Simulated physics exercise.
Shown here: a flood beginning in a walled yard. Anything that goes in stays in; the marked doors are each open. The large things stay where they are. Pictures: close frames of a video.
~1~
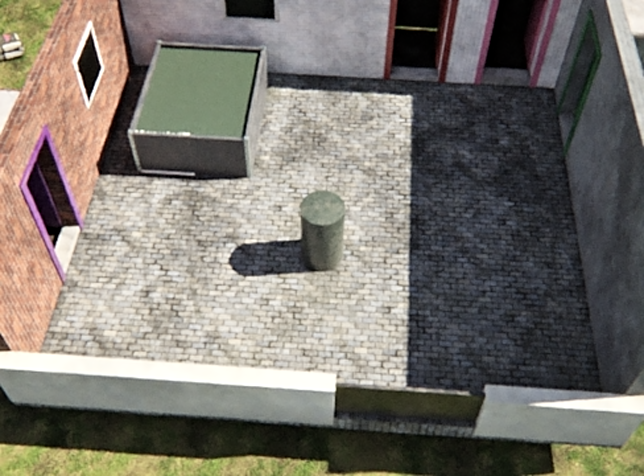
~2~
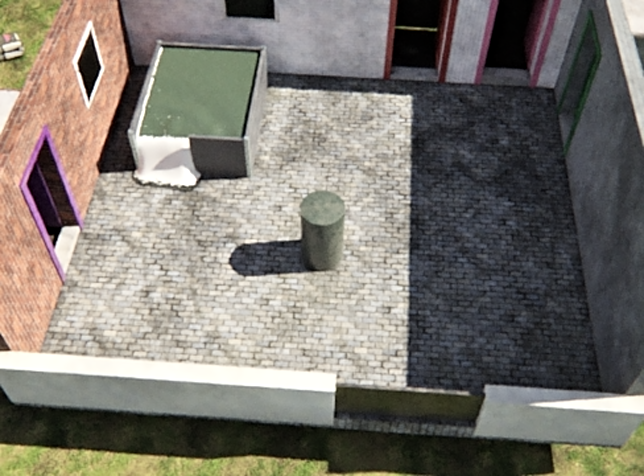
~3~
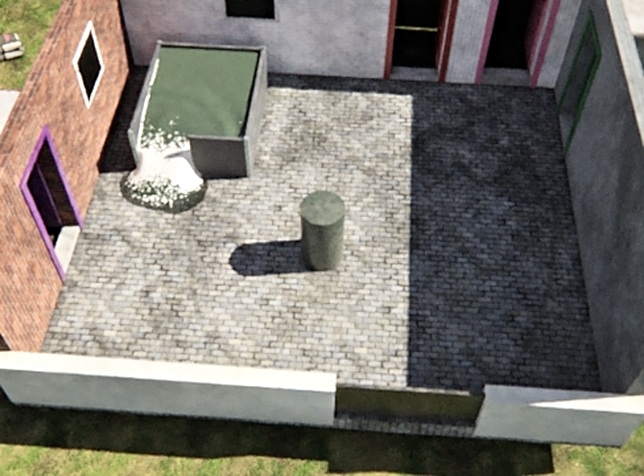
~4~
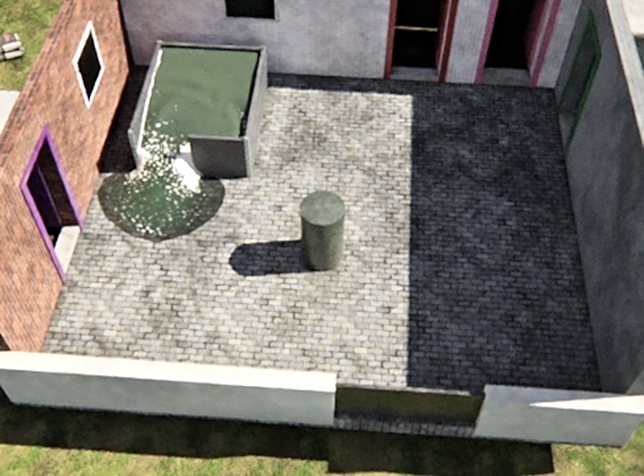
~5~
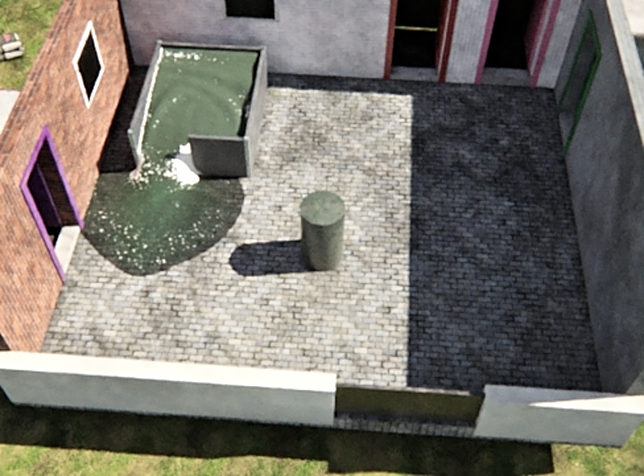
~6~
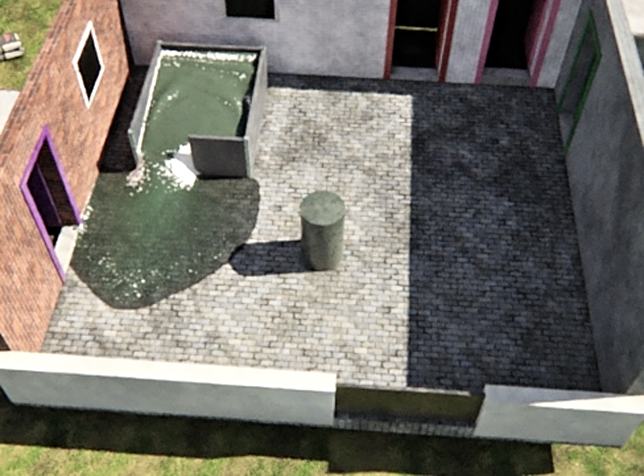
The footage shows a walled yard with an open tank of green water and a short cylinder; water bursts from the tank's front left side and spreads across the paving toward the viewer as the tank's level drops.
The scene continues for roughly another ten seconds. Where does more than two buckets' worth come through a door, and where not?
The red door keeps the inflow to two buckets or less, the green door keeps the inflow to two buckets or less, the purple door lets the inflow pass two buckets, the pink door keeps the inflow to two buckets or less.
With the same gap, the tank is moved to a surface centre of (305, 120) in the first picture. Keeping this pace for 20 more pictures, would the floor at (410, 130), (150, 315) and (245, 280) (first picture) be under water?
Going through them in turn: Still bare, waterlogged and waterlogged.
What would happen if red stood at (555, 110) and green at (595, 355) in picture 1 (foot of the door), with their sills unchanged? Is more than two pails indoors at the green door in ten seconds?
Green is flooded.
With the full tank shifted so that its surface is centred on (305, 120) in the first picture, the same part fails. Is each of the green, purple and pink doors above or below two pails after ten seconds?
Going by the run, the green door remains below, the purple door remains below and the pink door remains below.
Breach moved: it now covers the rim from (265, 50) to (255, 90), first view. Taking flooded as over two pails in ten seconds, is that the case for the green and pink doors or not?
One at a time: The green door exceeds the limit, the pink door stays within the limit.
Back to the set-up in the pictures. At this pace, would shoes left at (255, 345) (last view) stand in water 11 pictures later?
Answer: Covered.
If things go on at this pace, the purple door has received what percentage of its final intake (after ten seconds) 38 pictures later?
Roughly 95 percent.
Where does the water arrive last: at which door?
I'd go with the door marked red.
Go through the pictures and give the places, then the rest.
In the first picture, the open tank at (201, 92) is whole and still.
In the second picture, water pours out at (166, 159) and has run to (136, 172).
In the third picture, water pours out at (166, 160) and has run to (181, 208).
In the fourth picture, water pours out at (167, 161) and has run to (163, 237).
In the fifth picture, water pours out at (166, 160) and has run to (131, 270).
In the sixth picture, water pours out at (166, 160) and has run to (114, 302).
A moment on, water covers 25 % of the floor; the red door not reached, the green door not reached, the purple door under two buckets in, the pink door not reached.
Next, water covers 30 % of the floor; the red door not reached, the green door not reached, the purple door over two buckets in, the pink door not reached.
Then, water covers 35 % of the floor; the red door not reached, the green door not reached, the purple door over two buckets in, the pink door not reached.
Later, water covers 60 % of the floor; the red door not reached, the green door not reached, the purple door over two buckets in, the pink door not reached.
In the end, water covers 90 % of the floor; the red door wet at the sill, nothing in, the green door wet at the sill, nothing in, the purple door over two buckets in, the pink door wet at the sill, nothing in.
